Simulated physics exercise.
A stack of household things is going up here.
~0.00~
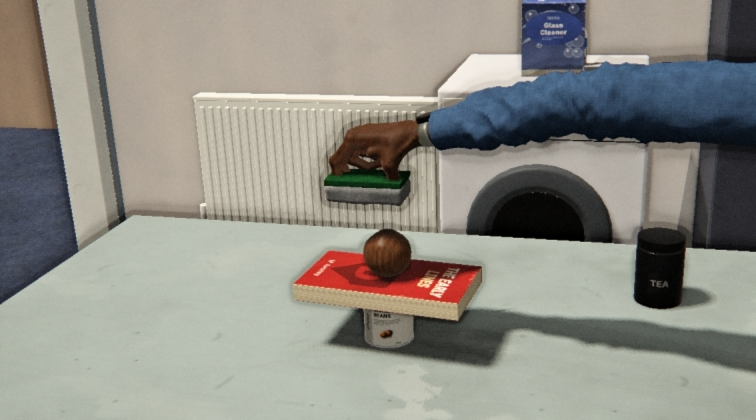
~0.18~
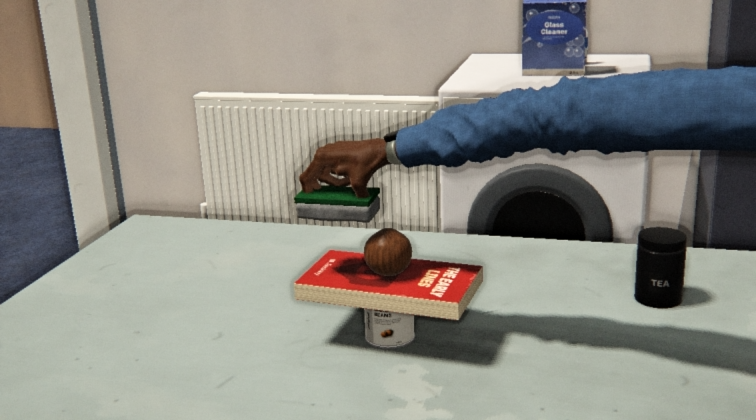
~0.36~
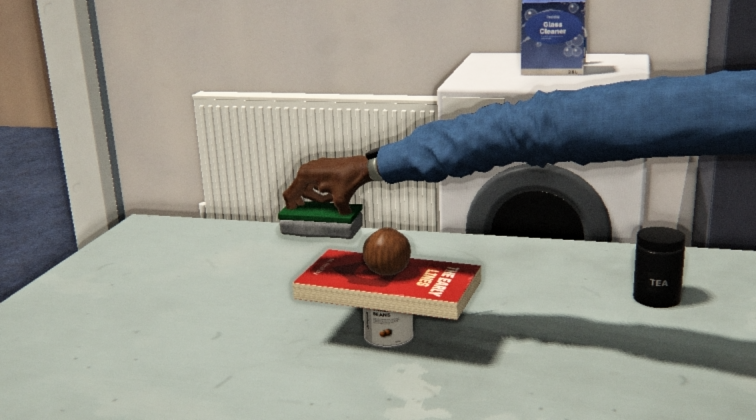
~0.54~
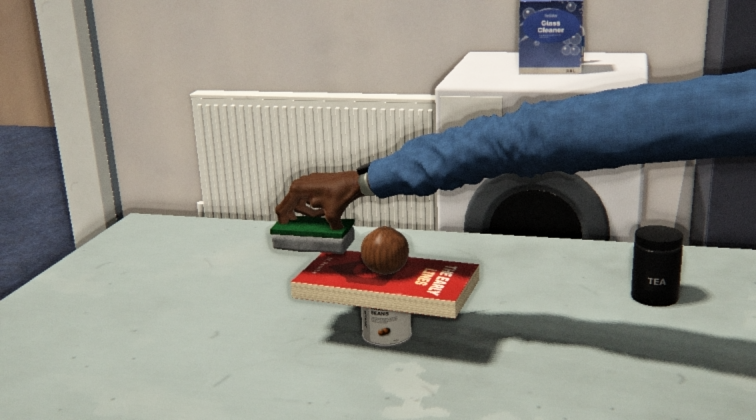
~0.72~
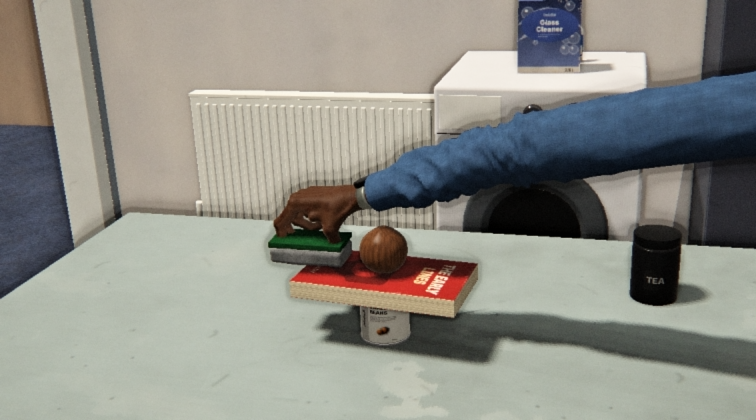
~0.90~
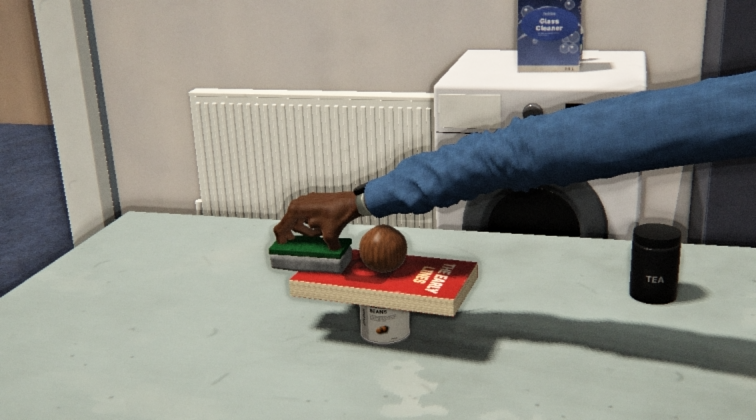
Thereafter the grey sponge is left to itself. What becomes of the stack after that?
The pile rests steadily.
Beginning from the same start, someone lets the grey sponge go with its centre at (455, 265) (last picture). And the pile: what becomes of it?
In the end the pile does not fall.
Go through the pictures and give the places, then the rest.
Coming down; grey sponge (368, 187); black jar (660, 268), in the first picture.
Coming down; grey sponge (338, 204); white tin (389, 314), in the second picture.
Coming down; grey sponge (321, 220); black jar (659, 267), in the third picture.
Coming down; grey sponge (313, 235); white tin (386, 312), in the fourth picture.
Coming down; grey sponge (311, 248); black jar (655, 265), in the fifth picture.
Set down, still held; grey sponge (311, 255); white tin (384, 310), in the sixth picture.
Around 1.10 s, nothing moves.
Around 1.50 s, grey sponge resting near (311, 255).
Finally (2.0 s), all 5 still in place. Final places as the last picture's camera would see them, grey sponge near (311, 255). The pile holds.
